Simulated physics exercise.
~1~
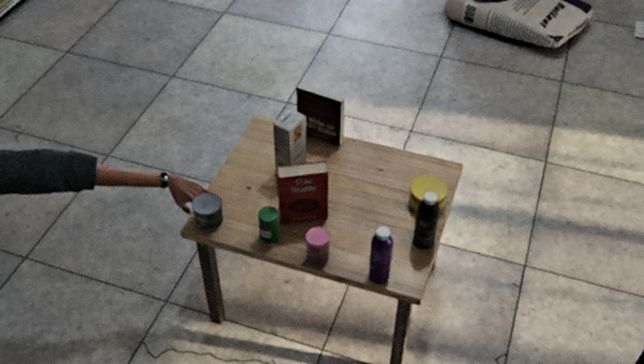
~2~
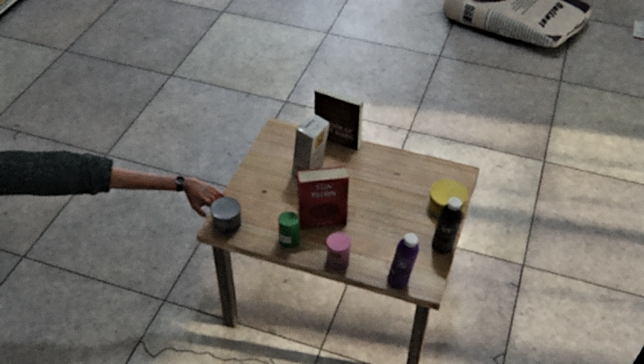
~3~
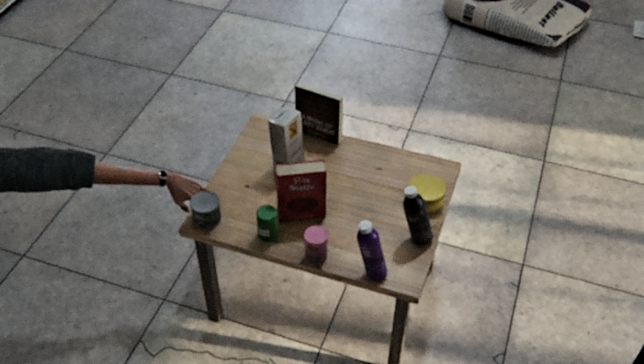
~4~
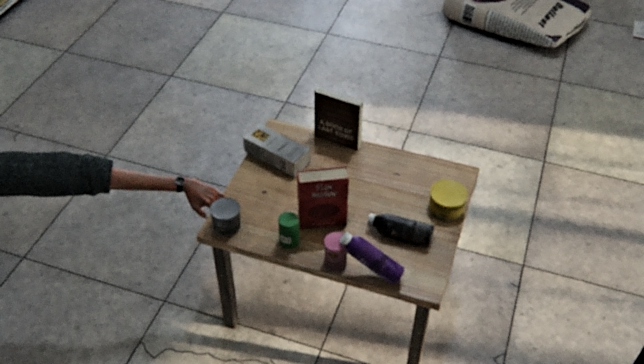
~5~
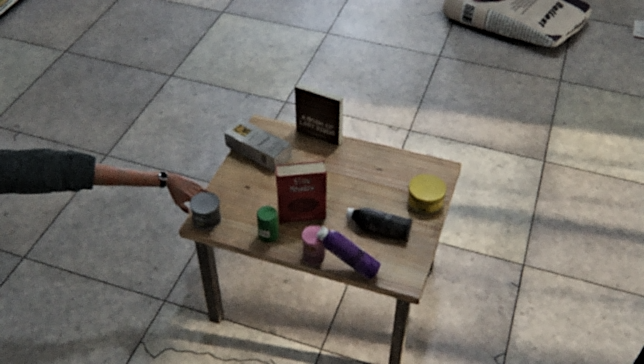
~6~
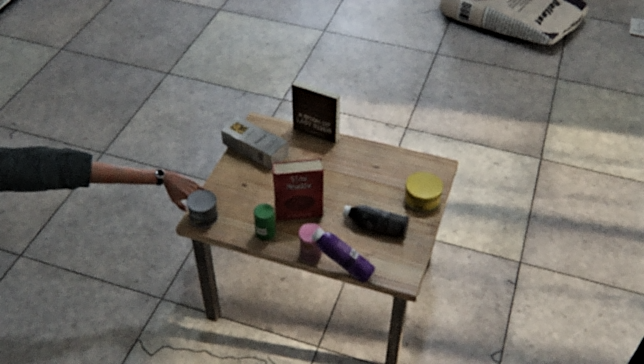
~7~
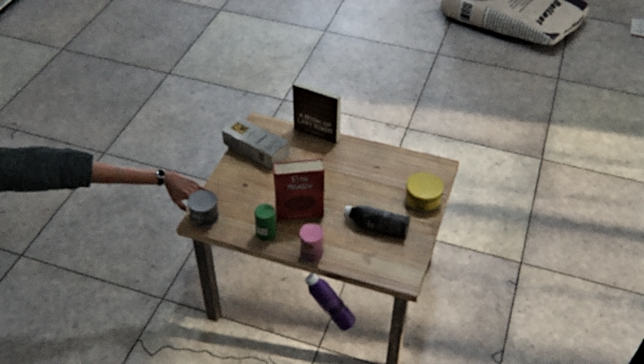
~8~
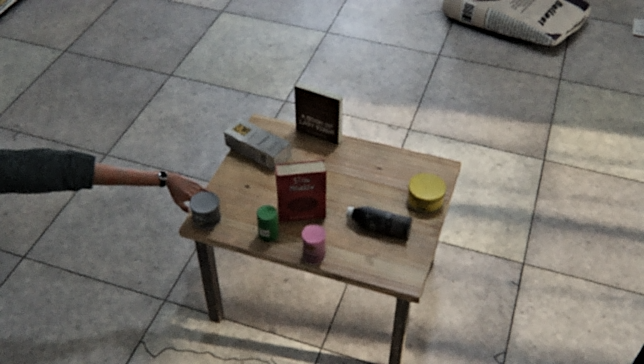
A small table loaded with tubs, bottles, books and a carton jerked right and left while a hand held its corner, tipping over the black bottle, the pale carton and the purple bottle, which then dropped off the front edge as the rest stayed standing.
